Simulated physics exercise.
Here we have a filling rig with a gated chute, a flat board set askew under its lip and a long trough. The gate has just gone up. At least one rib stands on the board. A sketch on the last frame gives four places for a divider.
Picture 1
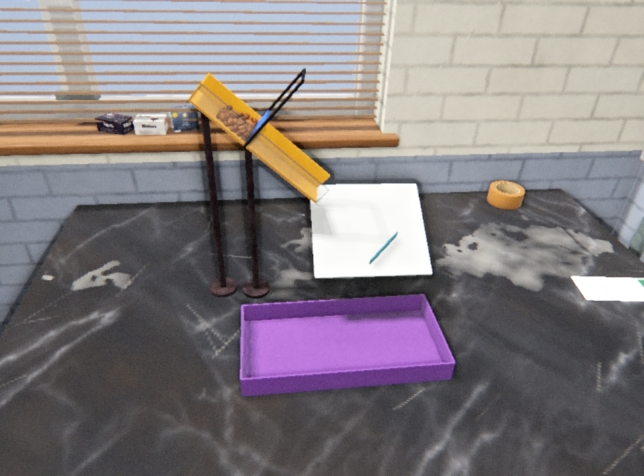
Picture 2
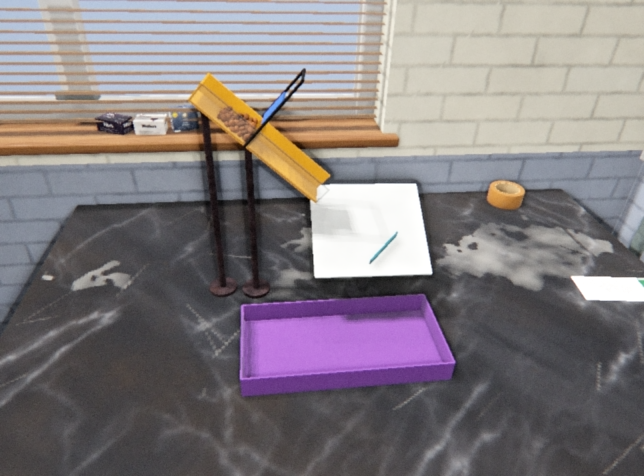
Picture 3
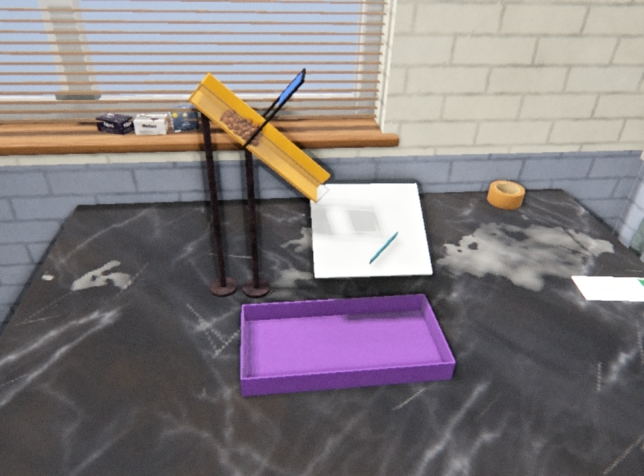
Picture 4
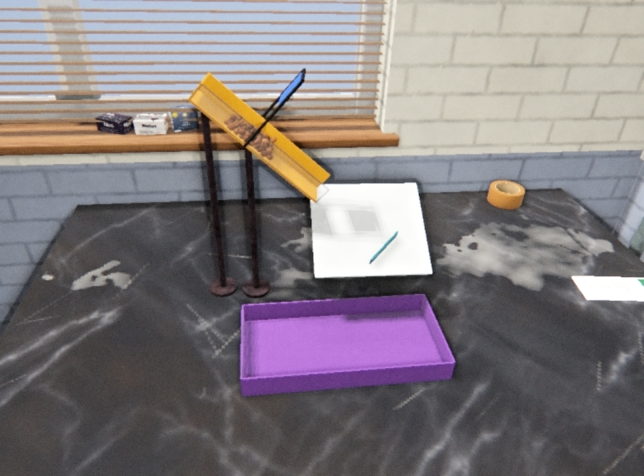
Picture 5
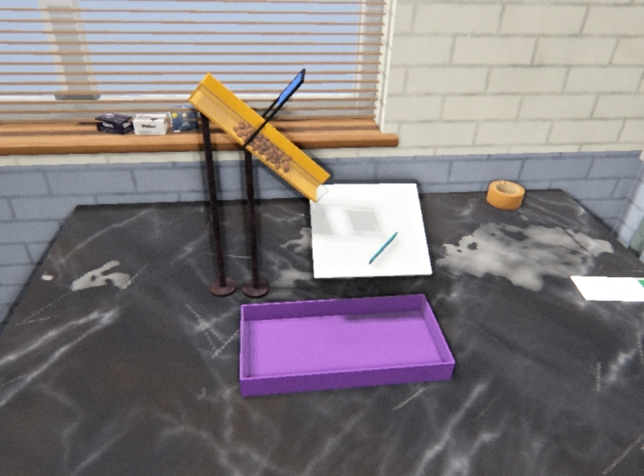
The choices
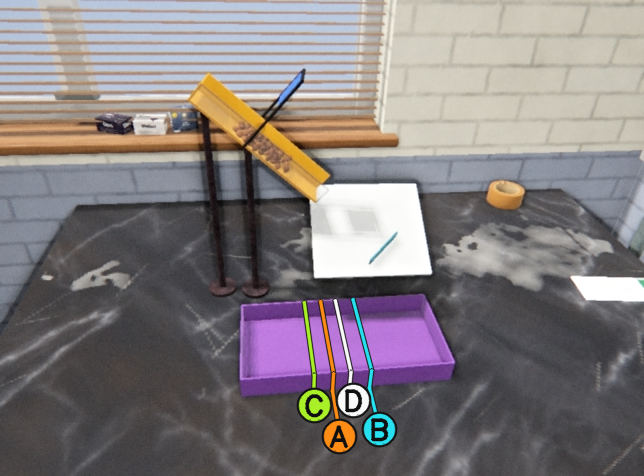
On a dark marbled countertop by a window, small brown pieces slide partway down a sloping yellow chute after its blue gate lifts, while the white board, a thin blue-green strip on it, and the empty purple tray stay still.
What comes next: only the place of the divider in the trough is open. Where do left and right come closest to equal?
It is B.
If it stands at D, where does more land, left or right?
Right.
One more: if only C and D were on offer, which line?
That would be D.
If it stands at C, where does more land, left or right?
Right.
On the marked copy, line A crosses the front rim at (333, 372); line B crosses the front rim at (371, 369); line C crosses the front rim at (314, 373); line D crosses the front rim at (350, 371).
With A, of what is caught, a stray few on the left of the divider, nearly all on the right.
With B, of what is caught, about half on the left of the divider, about half on the right.
With C, of what is caught, none on the left of the divider, all on the right.
With D, of what is caught, a small part on the left of the divider, most on the right.
